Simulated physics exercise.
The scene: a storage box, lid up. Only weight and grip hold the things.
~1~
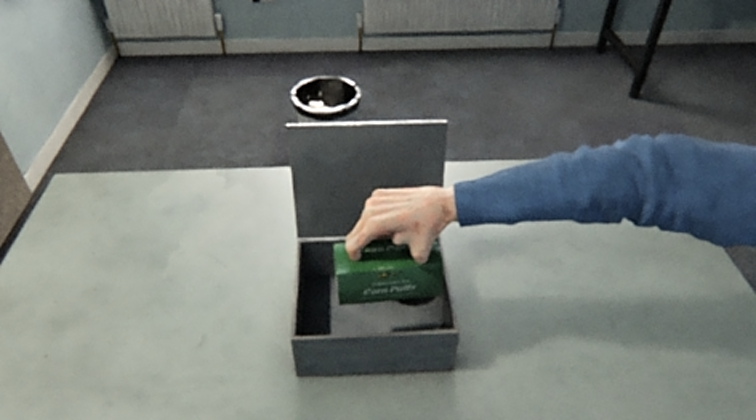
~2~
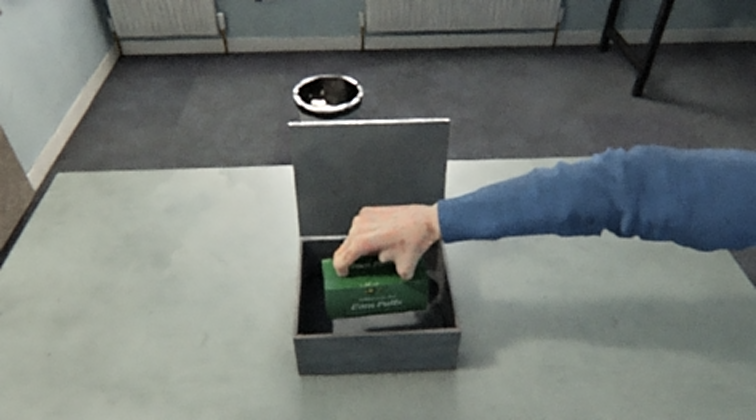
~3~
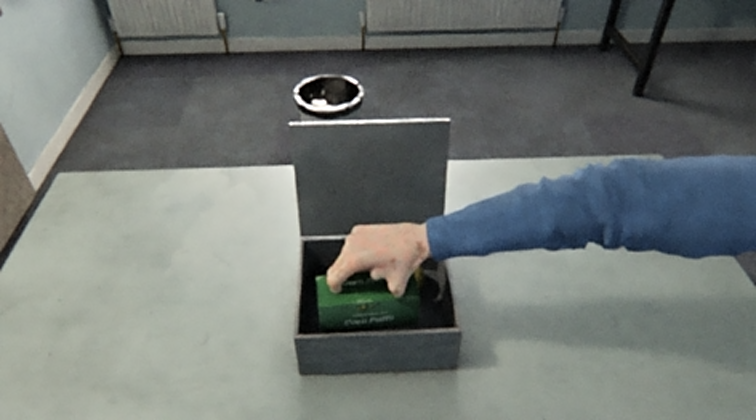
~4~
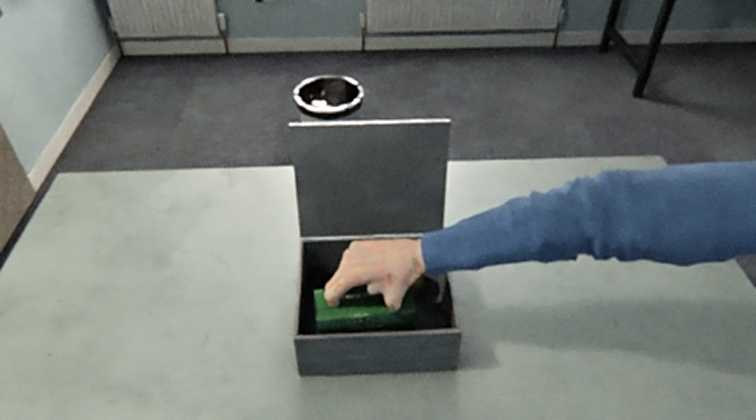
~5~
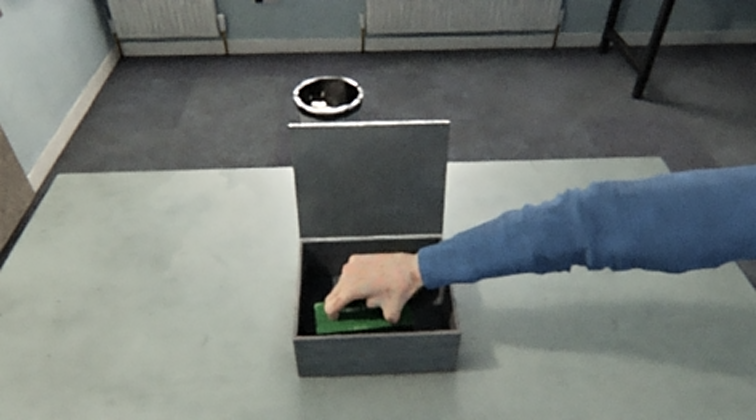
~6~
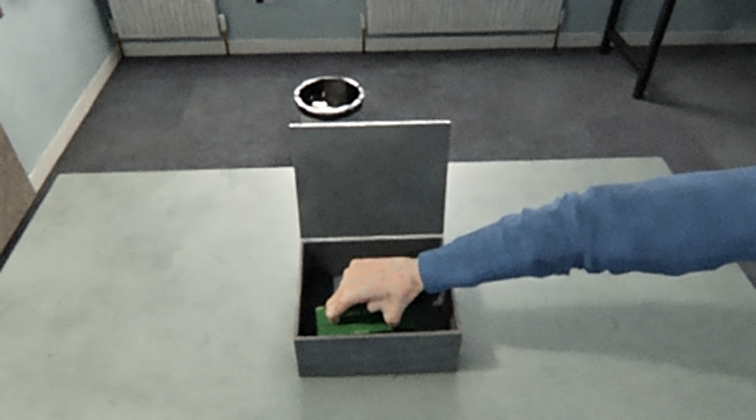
At a pale tabletop in a carpeted room, a hand in a blue sleeve holds a green carton above an open grey storage box, then lowers it inside, shifting slightly left at first, and still grips it there.
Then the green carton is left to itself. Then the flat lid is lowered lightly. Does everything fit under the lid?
Outcome: The lid closes.
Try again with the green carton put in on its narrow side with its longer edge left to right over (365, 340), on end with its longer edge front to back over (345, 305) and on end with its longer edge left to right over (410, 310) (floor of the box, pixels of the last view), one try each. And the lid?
First, it shuts flat; second, it is held up; third, it is held up.
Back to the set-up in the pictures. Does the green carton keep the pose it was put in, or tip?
The green carton keeps its pose.
Then, 1.20 s past the last view, lid 86° above the rim.
Then, 1.60 s past the last view, lid 54° above the rim.
Then, 1.80 s past the last view, lid 26° above the rim.
Then, 1.90 s past the last view, lid 9° above the rim.
Finally, lid shut; both still in place. Final places as the last picture's camera would see them, green carton near (364, 330).
